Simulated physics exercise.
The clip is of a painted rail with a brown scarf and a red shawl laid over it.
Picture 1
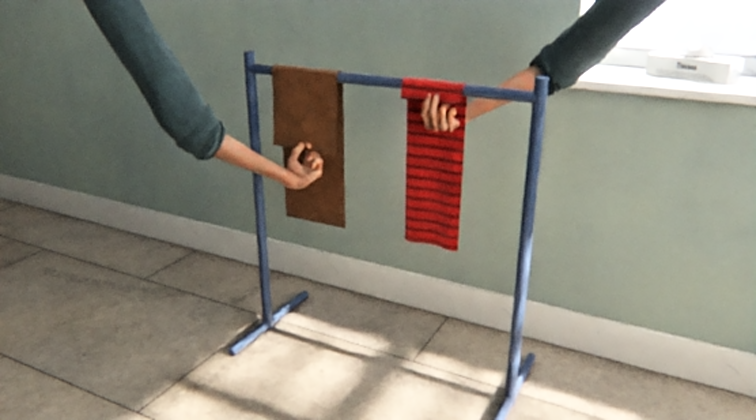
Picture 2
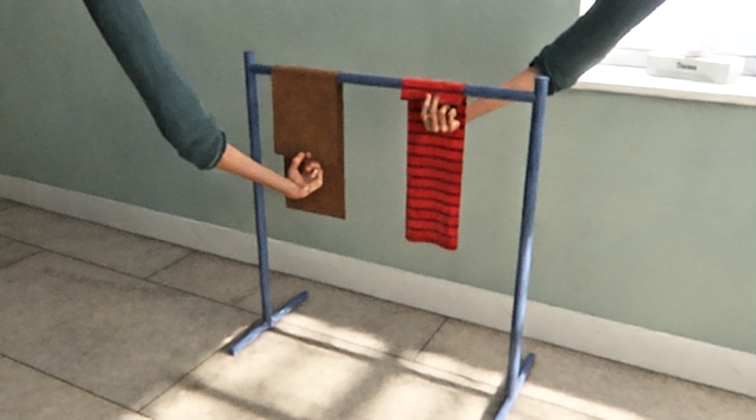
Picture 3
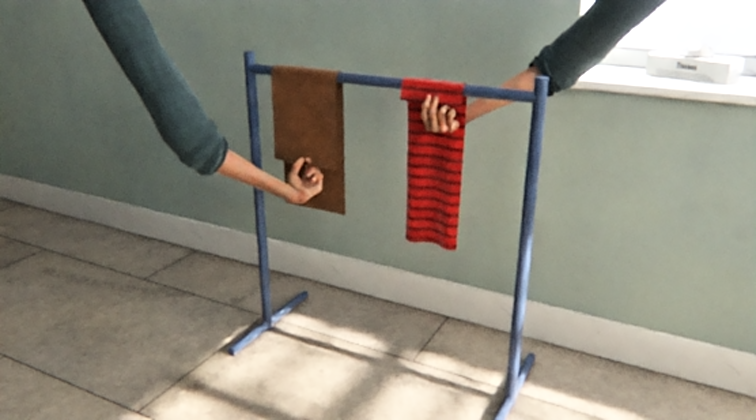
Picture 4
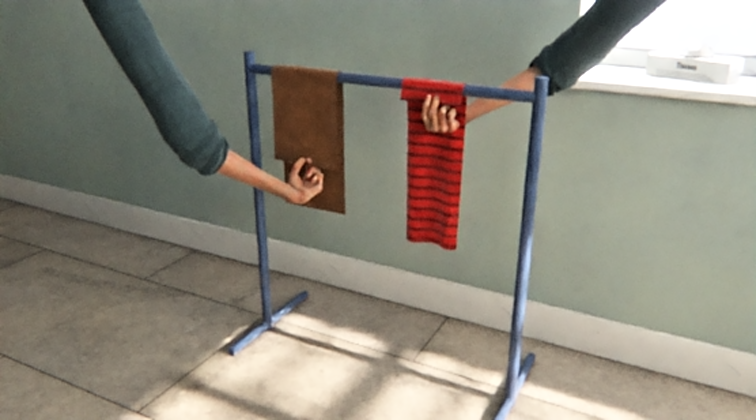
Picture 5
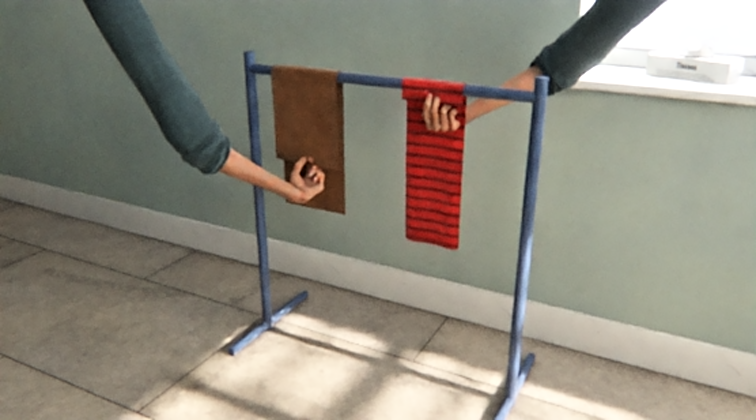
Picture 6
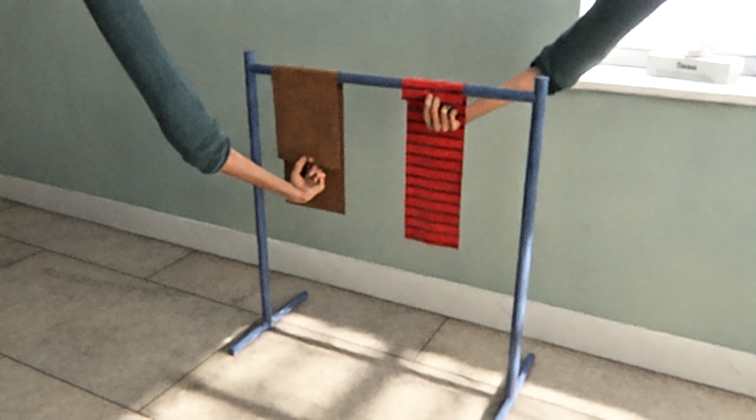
The video shows a brown scarf and a red striped shawl draped over a blue rail, a hand at each; the left hand moves down slightly as the scarf's back end rises a little, while the shawl stays nearly still.
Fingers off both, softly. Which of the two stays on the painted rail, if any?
Outcome: The brown scarf hangs there, the red shawl is pulled off by its long side.
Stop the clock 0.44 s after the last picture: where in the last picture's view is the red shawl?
At about (431, 255).
Then, 0.44 s on from there, scarf as it was left; shawl clear of the rail and dropping near (431, 255).
Then, 0.74 s on from there, scarf as it was left; shawl in a heap on the floor near (426, 370).
In the end, scarf as it was left; shawl in a heap on the floor near (426, 371). The brown scarf keeps its place and the red shawl slides off.
